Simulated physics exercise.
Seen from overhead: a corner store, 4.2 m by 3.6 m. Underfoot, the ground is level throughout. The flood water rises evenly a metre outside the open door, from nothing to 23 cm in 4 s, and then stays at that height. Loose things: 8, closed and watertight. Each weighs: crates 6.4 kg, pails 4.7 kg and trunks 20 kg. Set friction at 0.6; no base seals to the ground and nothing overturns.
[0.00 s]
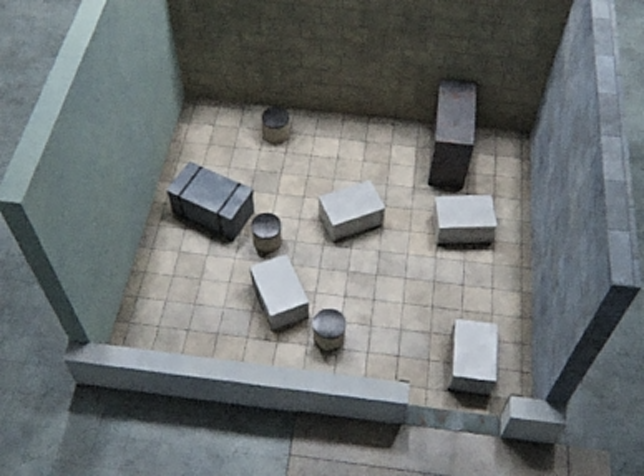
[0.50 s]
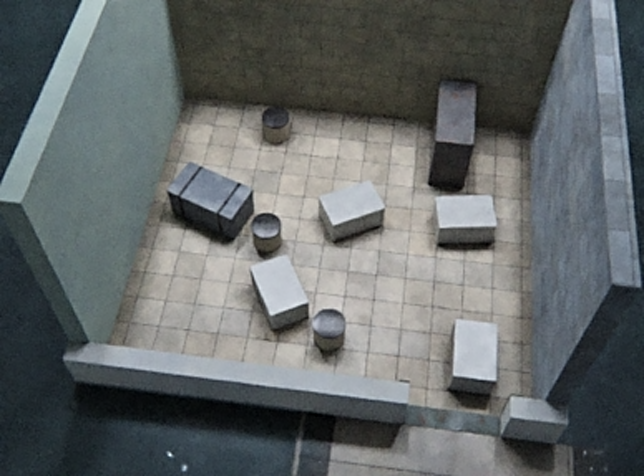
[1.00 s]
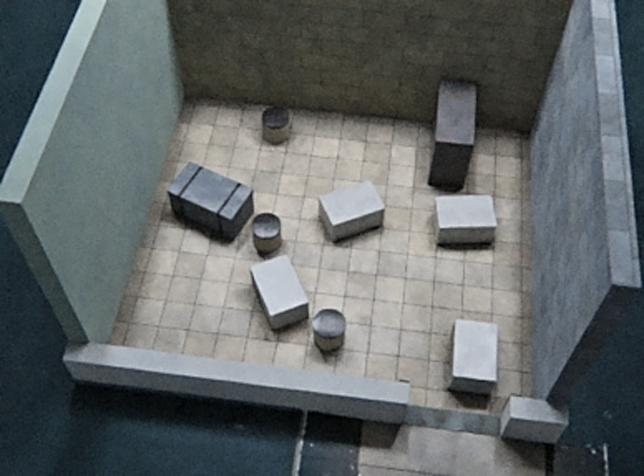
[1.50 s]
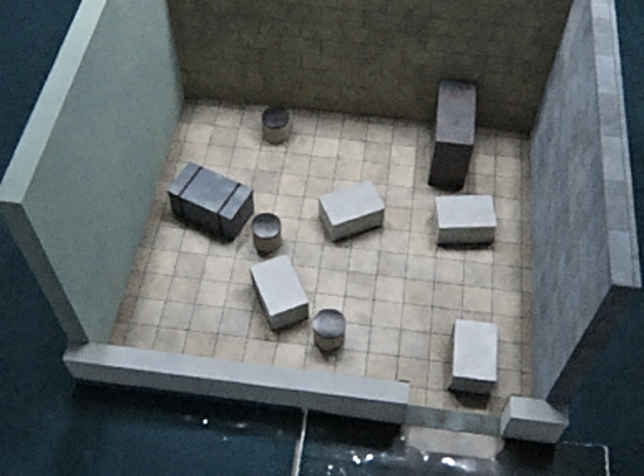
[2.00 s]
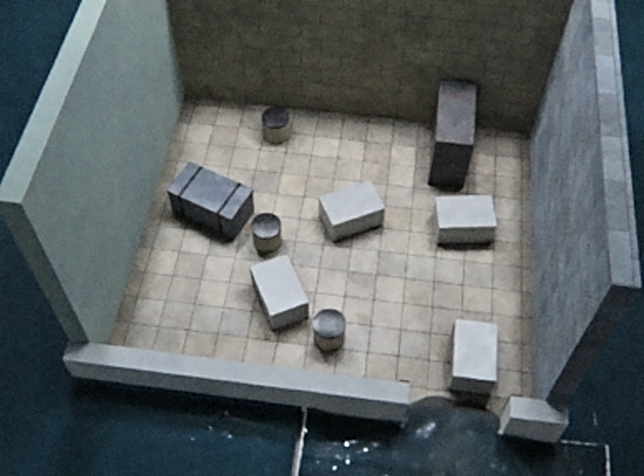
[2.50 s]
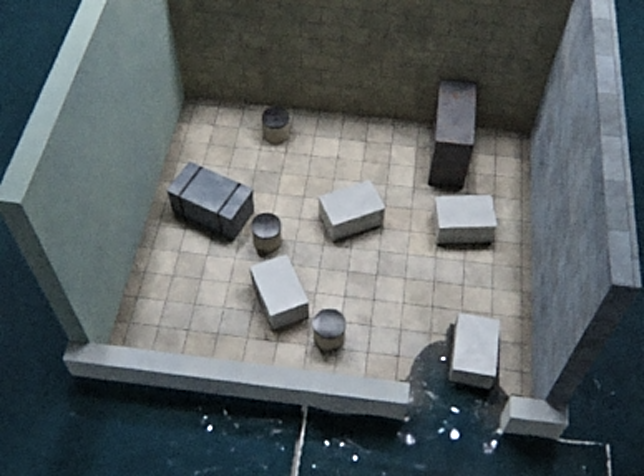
In a walled corner store seen from above, pale blocks, a strapped trunk and round pails sit on a dry tiled floor. Dark water spreads over the ground outside and covers the path to the doorway, then enters through the gap and surrounds the nearest pale block, which shifts slightly.
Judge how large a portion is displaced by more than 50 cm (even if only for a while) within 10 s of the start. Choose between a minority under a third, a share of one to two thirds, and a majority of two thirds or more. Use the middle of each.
A share of one to two thirds.
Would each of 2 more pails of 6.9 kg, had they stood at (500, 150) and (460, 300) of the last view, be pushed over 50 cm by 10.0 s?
Order as asked: Not as far and farther.
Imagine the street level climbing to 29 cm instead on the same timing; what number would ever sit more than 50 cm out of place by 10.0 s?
With that change, 5 of them.
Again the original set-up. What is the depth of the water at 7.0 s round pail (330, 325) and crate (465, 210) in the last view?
Roughly 1 and 11 cm.
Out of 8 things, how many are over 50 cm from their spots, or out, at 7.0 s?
I make it 2.
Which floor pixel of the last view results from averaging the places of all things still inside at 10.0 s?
At about (275, 237).
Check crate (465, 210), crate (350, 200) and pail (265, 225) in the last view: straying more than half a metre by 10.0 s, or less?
Taking them in turn, the first is beyond the limit, the second beyond the limit and the third within the limit.
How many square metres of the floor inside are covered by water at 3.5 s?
I'd estimate close to 3.0 m2.
After 3.5 s 1 of 8 are over 50 cm from their spots; 0 afloat.
After 4.5 s 1 of 8 are over 50 cm from their spots; 1 afloat.
After 7.0 s 2 of 8 are over 50 cm from their spots; 3 afloat.
After 10.0 s 4 of 8 are over 50 cm from their spots, and 4 have been at some point; 4 afloat.
